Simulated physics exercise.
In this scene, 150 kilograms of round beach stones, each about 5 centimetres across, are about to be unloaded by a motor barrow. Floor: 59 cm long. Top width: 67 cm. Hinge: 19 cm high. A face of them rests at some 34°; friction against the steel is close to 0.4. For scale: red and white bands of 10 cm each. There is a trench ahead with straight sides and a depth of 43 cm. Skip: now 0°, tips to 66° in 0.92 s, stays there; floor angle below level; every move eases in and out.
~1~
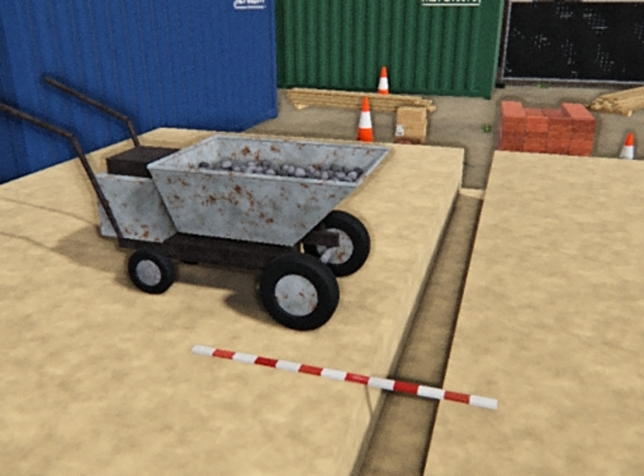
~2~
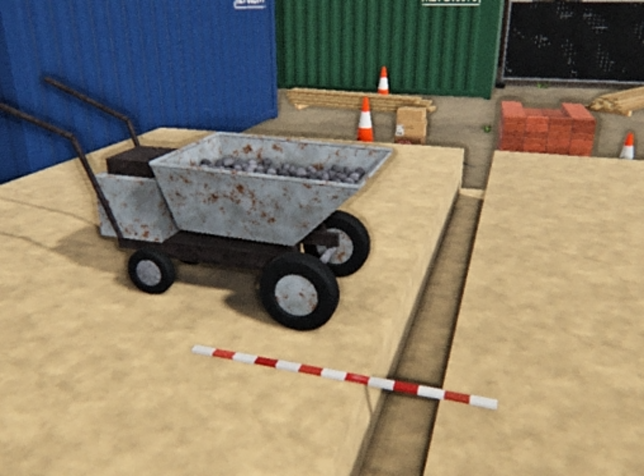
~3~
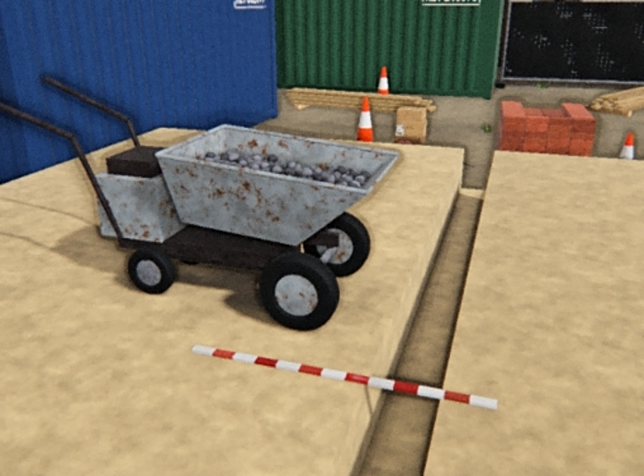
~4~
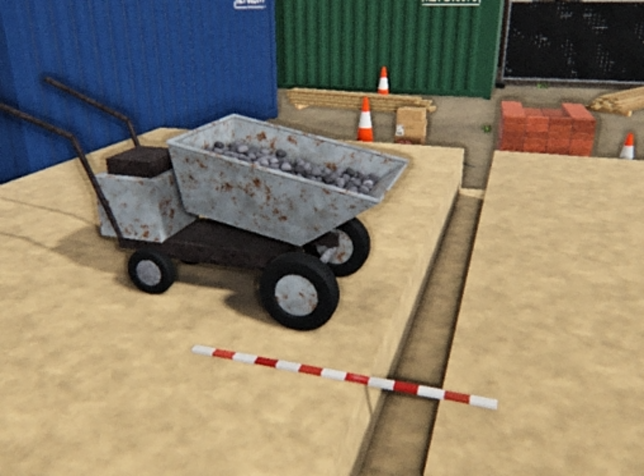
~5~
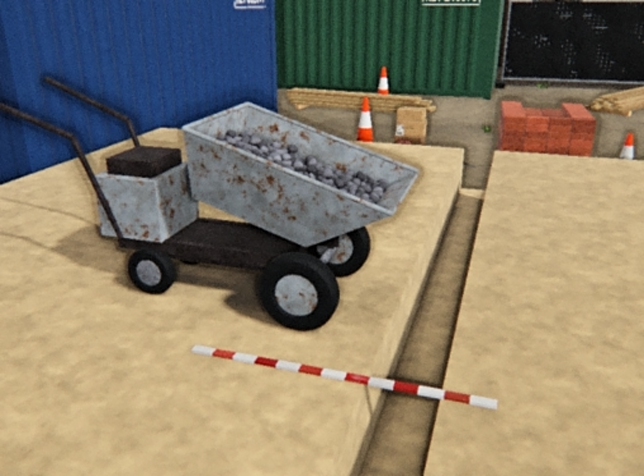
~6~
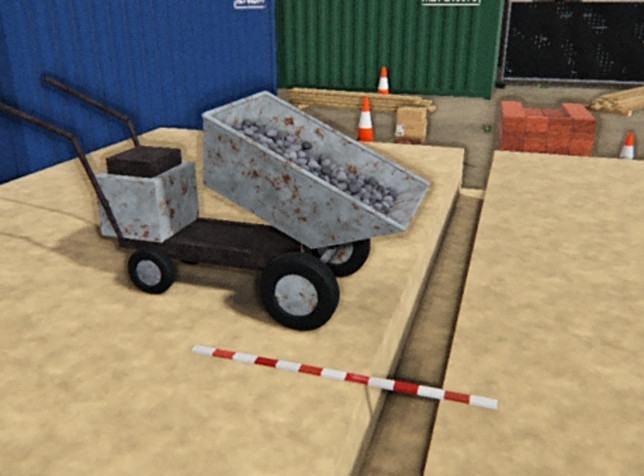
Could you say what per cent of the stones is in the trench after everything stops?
I would put it at 27 per cent.
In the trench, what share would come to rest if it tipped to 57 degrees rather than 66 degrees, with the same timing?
Some 35 in a hundred, I'd say.
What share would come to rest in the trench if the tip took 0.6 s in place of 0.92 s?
Then roughly 20 percent.
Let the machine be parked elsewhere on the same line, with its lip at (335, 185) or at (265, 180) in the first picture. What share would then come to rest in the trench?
From the first place around 45 per cent, from the other around 85.
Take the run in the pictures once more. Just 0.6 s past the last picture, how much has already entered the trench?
About 0 per cent by then.
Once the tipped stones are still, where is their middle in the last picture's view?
Look at roughly (506, 323).
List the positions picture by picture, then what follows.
Lip at (357, 186), floor tilted 0°, highest stones at (302, 174), in the first picture.
Lip at (360, 188), floor tilted 1°, highest stones at (252, 167), in the second picture.
Lip at (368, 193), floor tilted 5°, highest stones at (229, 160), in the third picture.
The skip is at 11°, its lip at (379, 202); the top of the load is at (233, 151), in the fourth picture.
The skip is at 18°, its lip at (392, 214); the top of the load is at (240, 139), in the fifth picture.
The skip is at 26°, its lip at (405, 230); the top of the load is at (256, 129), in the sixth picture.
Then, 0.3 s after the last picture the floor is at 56°, 100 % in the skip; the foremost stones are at (420, 265).
Then, 0.6 s after the last picture the floor is at 66°, 76 % in the skip, 2 % in the trench, 22 % past the trench; the foremost stones are at (515, 326).
Then, 1.0 s after the last picture the floor is at 66°, 24 % in the skip, 9 % in the trench, 68 % past the trench; the foremost stones are past the picture's edge.
Then, 2.9 s after the last picture the floor is at 66°, 0 % in the skip, 27 % in the trench, 73 % past the trench; the foremost stones are past the picture's edge.
